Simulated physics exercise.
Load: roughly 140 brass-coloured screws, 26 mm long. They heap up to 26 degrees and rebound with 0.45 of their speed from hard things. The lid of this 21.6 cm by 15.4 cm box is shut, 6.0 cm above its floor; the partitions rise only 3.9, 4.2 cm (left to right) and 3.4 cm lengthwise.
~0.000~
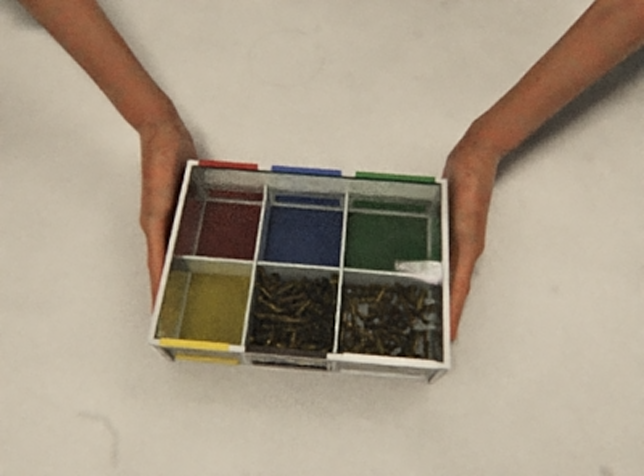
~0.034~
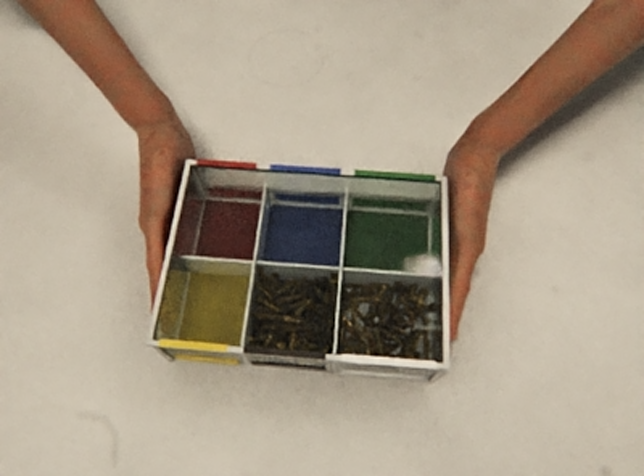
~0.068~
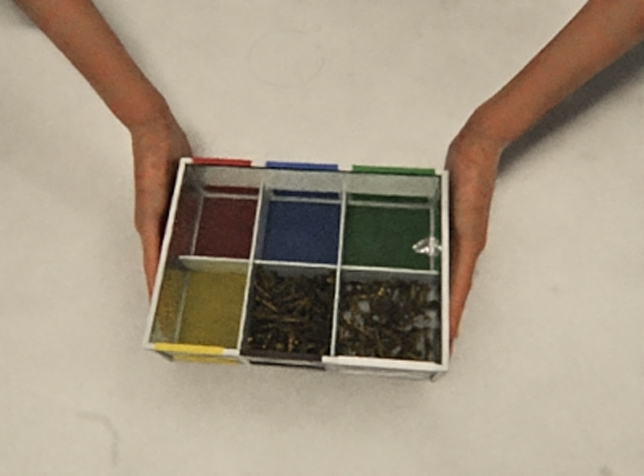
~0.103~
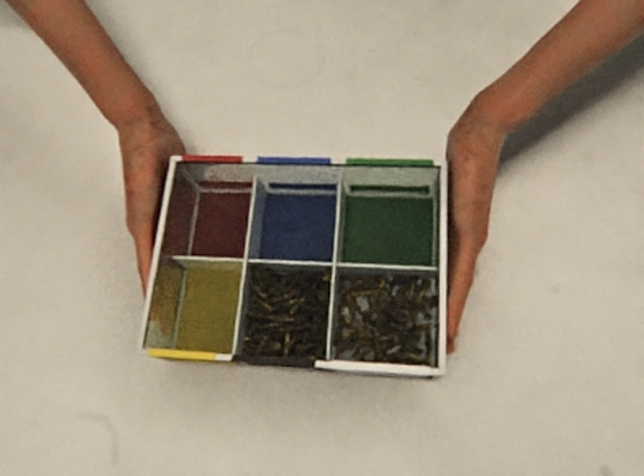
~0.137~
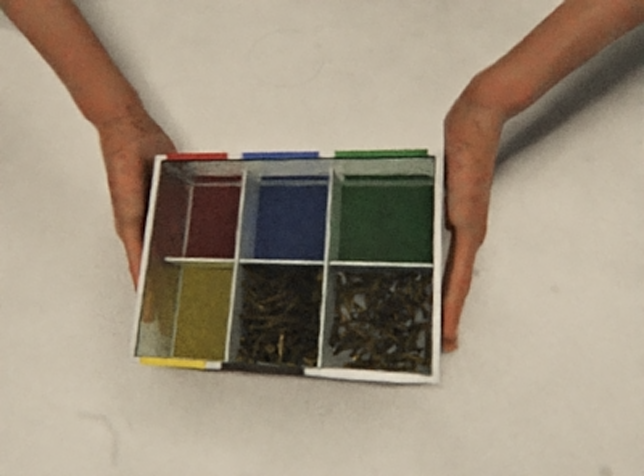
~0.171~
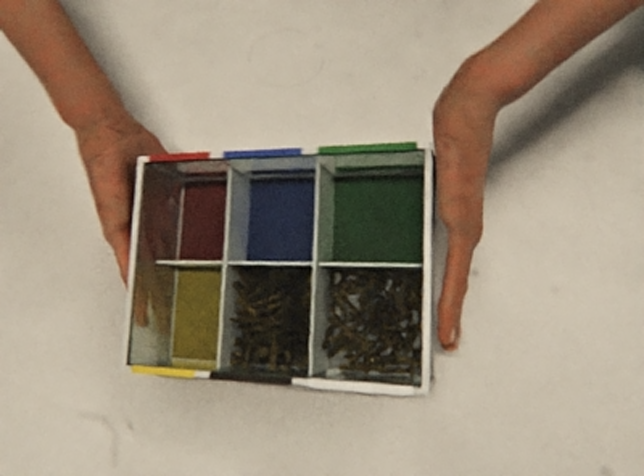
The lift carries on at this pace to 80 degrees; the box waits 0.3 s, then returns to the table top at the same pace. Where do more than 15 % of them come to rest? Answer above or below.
Red: Below, blue: Below, green: Below, yellow: Below, white: Above, black: Above.
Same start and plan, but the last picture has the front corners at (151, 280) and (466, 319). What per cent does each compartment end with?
Red 0; blue 20; green 30; yellow 0; white 25; black 25.
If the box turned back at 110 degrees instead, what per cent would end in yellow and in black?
Then: Yellow 10; black 50.
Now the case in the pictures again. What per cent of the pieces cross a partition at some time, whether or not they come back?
Roughly 10 per cent.
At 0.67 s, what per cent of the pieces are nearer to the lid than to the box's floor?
Some 40 per cent.
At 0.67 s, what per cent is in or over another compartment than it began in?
Roughly 10 per cent.
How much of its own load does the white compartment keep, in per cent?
Roughly 100 per cent.
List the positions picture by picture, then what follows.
The first frame shows box tilt 0 degrees, front corners at (154, 340) and (444, 364); white 45 %, black 55 %.
The second frame shows box tilt 1 degrees, front corners at (153, 341) and (444, 364).
The third frame shows box tilt 4 degrees, front corners at (149, 344) and (442, 366), lowest corner left front.
The fourth frame shows box tilt 10 degrees, front corners at (143, 349) and (439, 369), lowest corner left front.
The fifth frame shows box tilt 17 degrees, front corners at (135, 357) and (433, 377), lowest corner left front.
The sixth frame shows box tilt 24 degrees, front corners at (128, 365) and (423, 388), lowest corner left front; white 45 %, black 55 %. The box's pace is about 215 degrees a second.
After 0.67 s, tilt 80 degrees; yellow 5 %, white 45 %, black 50 %.
Then, at 1.00 s, tilt 48 degrees; yellow 10 %, white 45 %, black 50 %.
After 1.43 s, tilt 0 degrees; yellow 10 %, white 45 %, black 50 %.
At rest (1.9 s), red 0 %, blue 0 %, green 0 %, yellow 10 %, white 45 %, black 45 %.
